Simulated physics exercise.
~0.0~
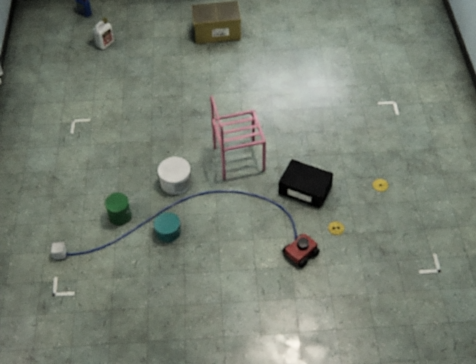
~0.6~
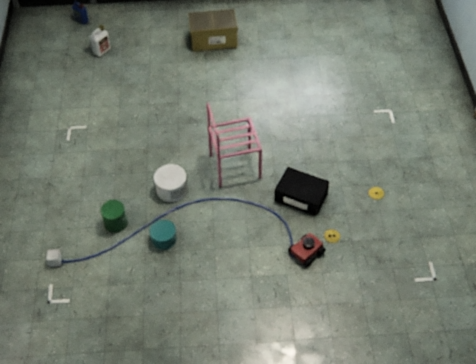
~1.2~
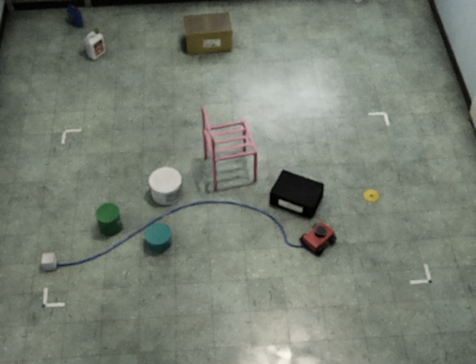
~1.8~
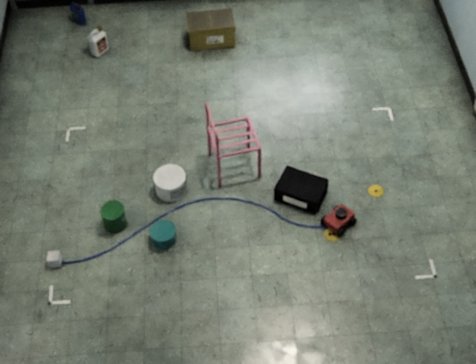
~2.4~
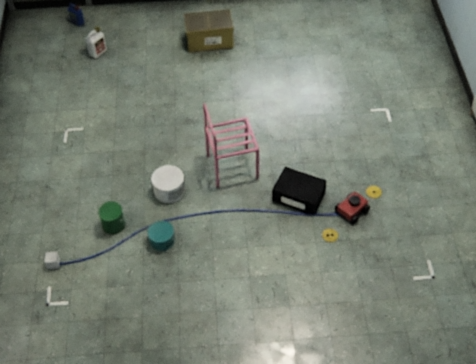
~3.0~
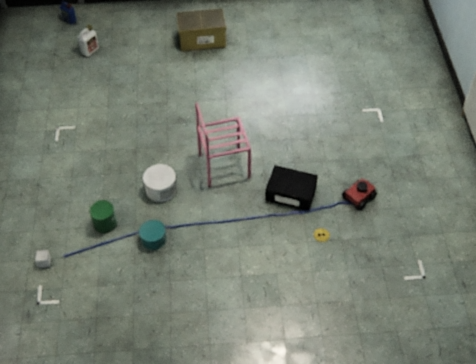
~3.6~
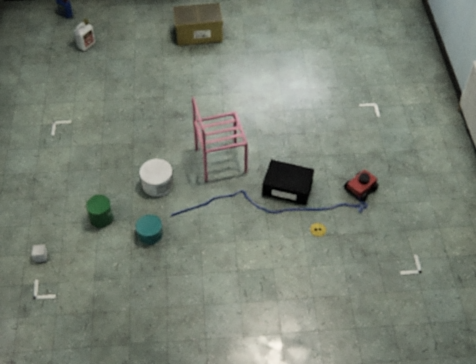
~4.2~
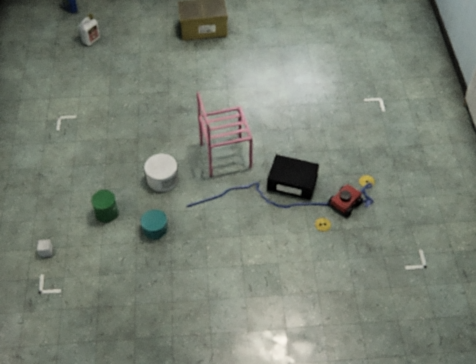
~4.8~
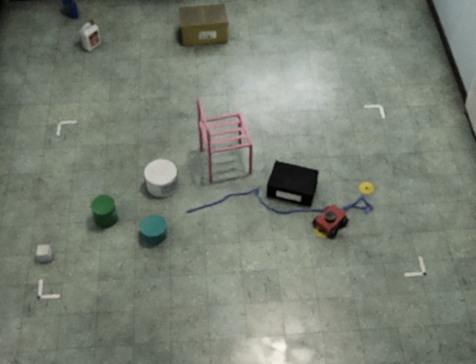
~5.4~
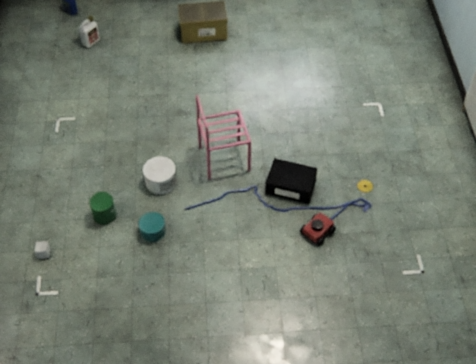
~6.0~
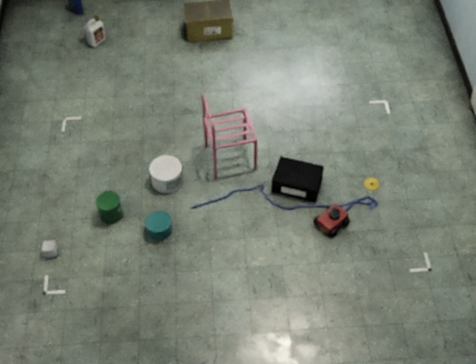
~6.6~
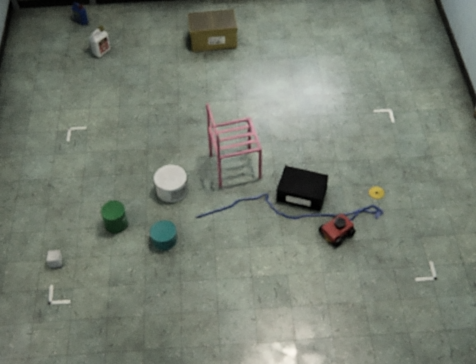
A pink chair stands near the middle of a speckled grey-green floor seen from high above, with a white bucket, a green bucket and a teal bin to its left and a black carton to its right. A blue lead curves from a small pale block at far left to a red cart beside a yellow mark. The cart moves right and upward to a second yellow mark, pulling the lead nearly straight. The lead comes free of the block and springs rightward into a wavy line. The cart turns back down and left, then edges right and stops below the carton, the lead lying loose.
